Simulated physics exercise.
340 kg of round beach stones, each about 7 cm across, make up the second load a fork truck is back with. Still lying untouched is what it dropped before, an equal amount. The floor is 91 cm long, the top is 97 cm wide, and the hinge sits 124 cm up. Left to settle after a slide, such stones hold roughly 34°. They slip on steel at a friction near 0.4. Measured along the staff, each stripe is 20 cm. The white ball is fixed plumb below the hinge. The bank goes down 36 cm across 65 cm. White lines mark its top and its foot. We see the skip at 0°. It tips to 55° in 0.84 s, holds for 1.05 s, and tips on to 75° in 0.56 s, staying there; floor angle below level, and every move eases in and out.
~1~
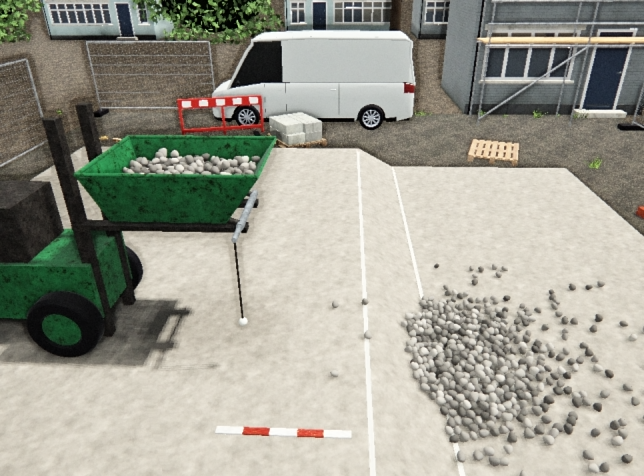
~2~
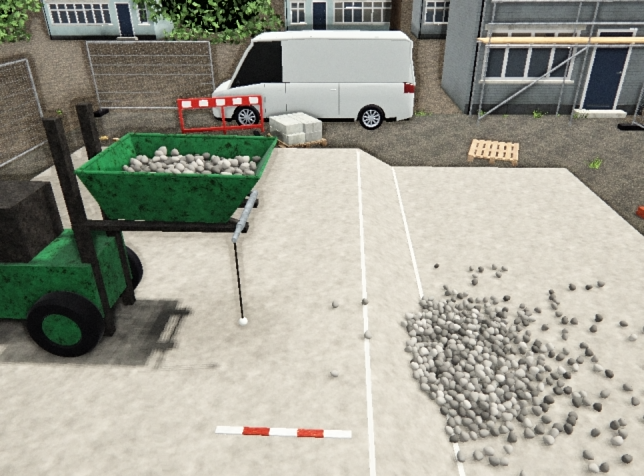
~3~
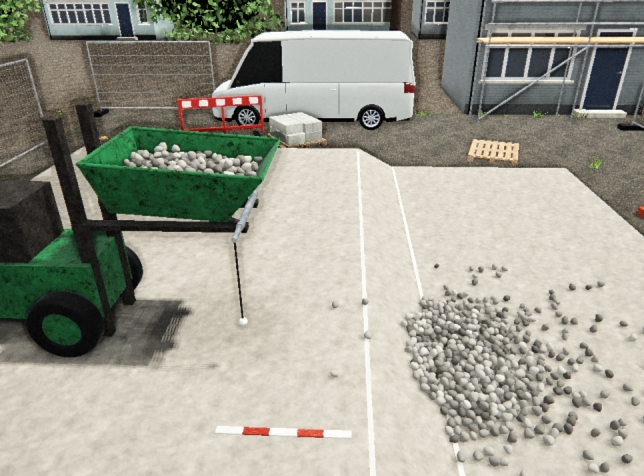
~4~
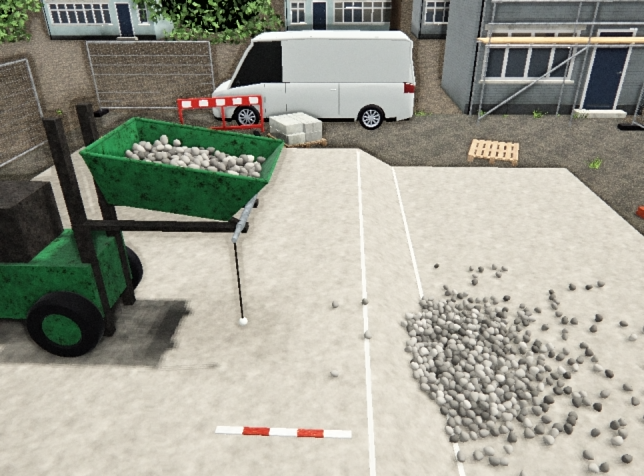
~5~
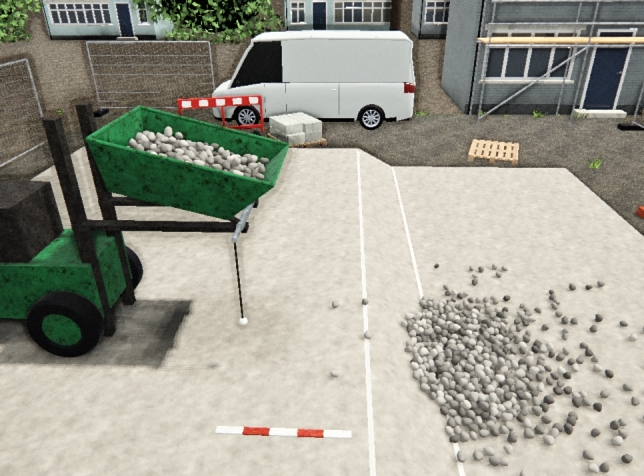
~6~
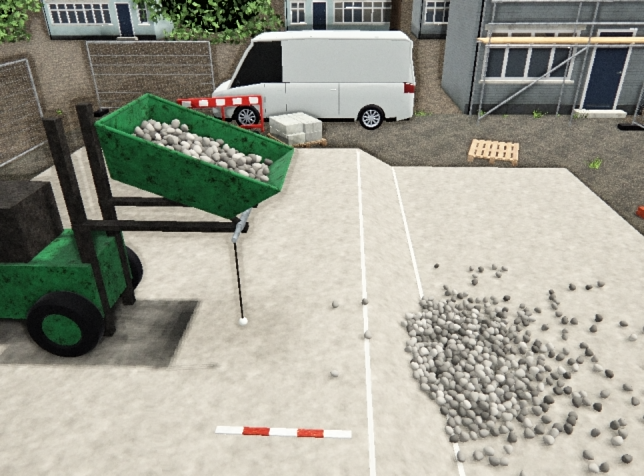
A green fork truck on the left slowly tilted its raised skip of grey stones down toward the right, the far end rising, while an earlier heap of stones lay still on the pale ground.
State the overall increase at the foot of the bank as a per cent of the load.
The foot of the bank gains about 26 percent of the load.
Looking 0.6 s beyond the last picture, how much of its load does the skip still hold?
Around 100 per cent of the load is still inside.
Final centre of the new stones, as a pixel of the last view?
I'd say close to (409, 341).
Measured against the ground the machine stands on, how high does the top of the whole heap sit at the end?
Close to 14 centimetres up.
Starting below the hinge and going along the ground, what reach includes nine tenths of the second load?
That's roughly 200 cm.
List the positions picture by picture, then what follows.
In the first picture, lip at (258, 177), floor tilted 0°, highest stones at (185, 161). The earlier load is highest near (381, 337), 7 cm below ground level, 12 % on the top or the slope, 86 % at the foot of the bank.
In the second picture, lip at (259, 178), floor tilted 1°, highest stones at (180, 159).
In the third picture, the skip is at 4°, its lip at (262, 179); the top of the load is at (168, 153).
In the fourth picture, lip at (268, 182), floor tilted 9°, highest stones at (160, 147).
In the fifth picture, the skip is at 14°, its lip at (274, 186); the top of the load is at (149, 138).
In the sixth picture, the skip is at 21°, its lip at (280, 191); the top of the load is at (152, 128).
Then, 0.3 s after the last picture the floor is at 46°; in per cent of one load, 100 in the skip, 12 on the top or the slope, 86 at the foot of the bank; the foremost stones are past the picture's edge.
Then, 0.6 s after the last picture the floor is at 55°; in per cent of one load, 99 in the skip, 12 on the top or the slope, 86 at the foot of the bank; the foremost stones are past the picture's edge.
Then, 2.6 s after the last picture the floor is at 75°; in per cent of one load, 19 in the skip, 76 on the top or the slope, 103 at the foot of the bank; the foremost stones are past the picture's edge.
Then, 5.1 s after the last picture the floor is at 75°; in per cent of one load, 0 in the skip, 86 on the top or the slope, 112 at the foot of the bank; the foremost stones are past the picture's edge. Net gain at the foot of the bank, 26.
